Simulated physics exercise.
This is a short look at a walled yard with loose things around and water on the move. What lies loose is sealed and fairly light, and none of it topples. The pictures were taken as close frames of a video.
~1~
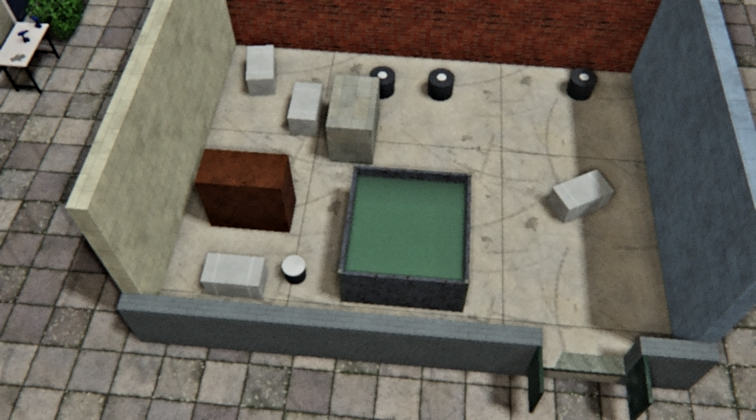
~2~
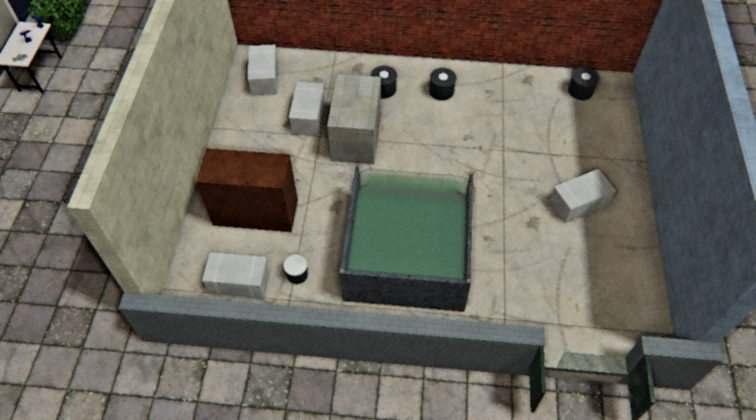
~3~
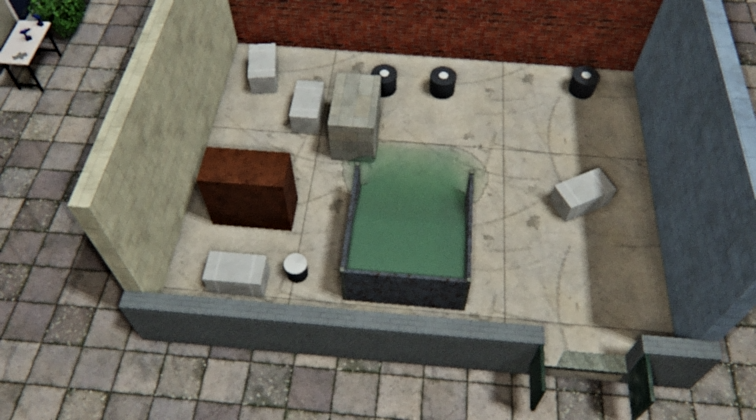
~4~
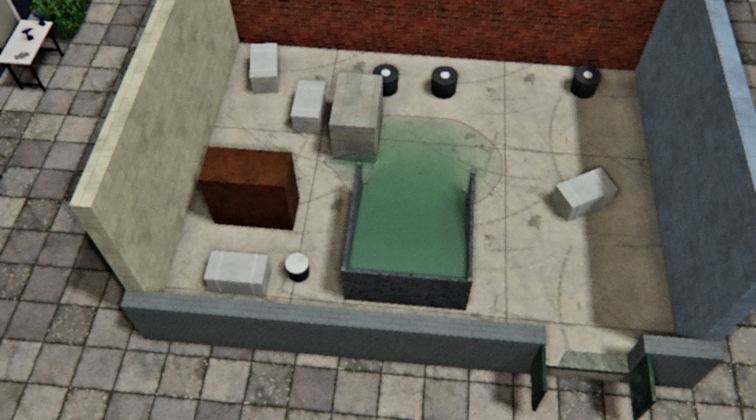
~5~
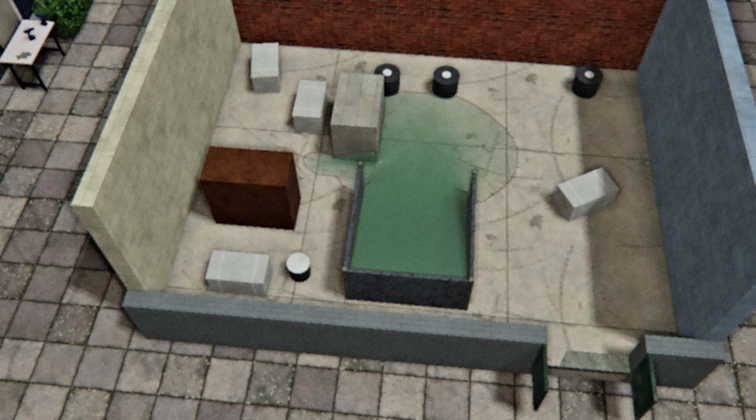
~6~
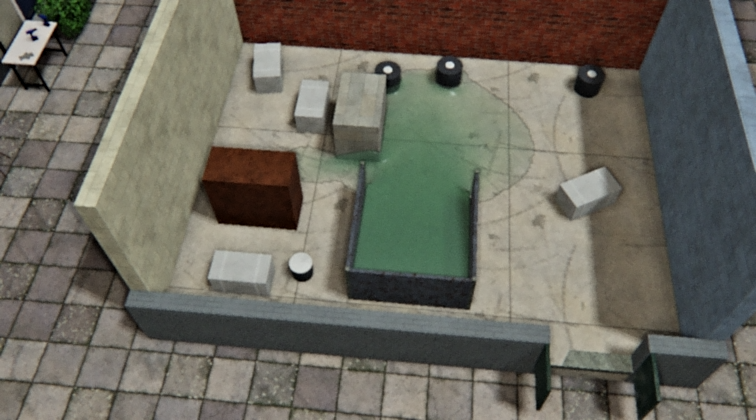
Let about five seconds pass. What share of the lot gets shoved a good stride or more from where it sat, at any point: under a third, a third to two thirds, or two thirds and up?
It lands in the middle band.
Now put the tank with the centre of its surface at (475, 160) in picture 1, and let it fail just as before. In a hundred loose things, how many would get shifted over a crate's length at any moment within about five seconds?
Close to 80 in a hundred.
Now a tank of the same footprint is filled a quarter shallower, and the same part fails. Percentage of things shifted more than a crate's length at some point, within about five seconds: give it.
Roughly 50 %.
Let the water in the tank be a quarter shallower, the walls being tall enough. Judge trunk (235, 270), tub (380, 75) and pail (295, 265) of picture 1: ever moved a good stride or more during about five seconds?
The first stopped before it, the second reached the mark, the third stopped before it.
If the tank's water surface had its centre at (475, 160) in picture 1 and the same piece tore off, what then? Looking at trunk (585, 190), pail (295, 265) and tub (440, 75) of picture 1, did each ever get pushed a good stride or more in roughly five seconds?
In order: Went well off, remained close by, went well off.
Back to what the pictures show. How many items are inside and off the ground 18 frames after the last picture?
The total here is 3.
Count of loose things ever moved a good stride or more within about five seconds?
I get 5.
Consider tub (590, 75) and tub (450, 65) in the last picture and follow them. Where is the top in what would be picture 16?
About (626, 67), then about (510, 43).
A moment on, 2 of 8 are well off their spots; 1 afloat.
Next, 3 of 8 are well off their spots; 2 afloat.
Later, 4 of 8 are well off their spots; 3 afloat.
In the end, 5 of 8 are well off their spots, and 5 have been at some point; 5 afloat.
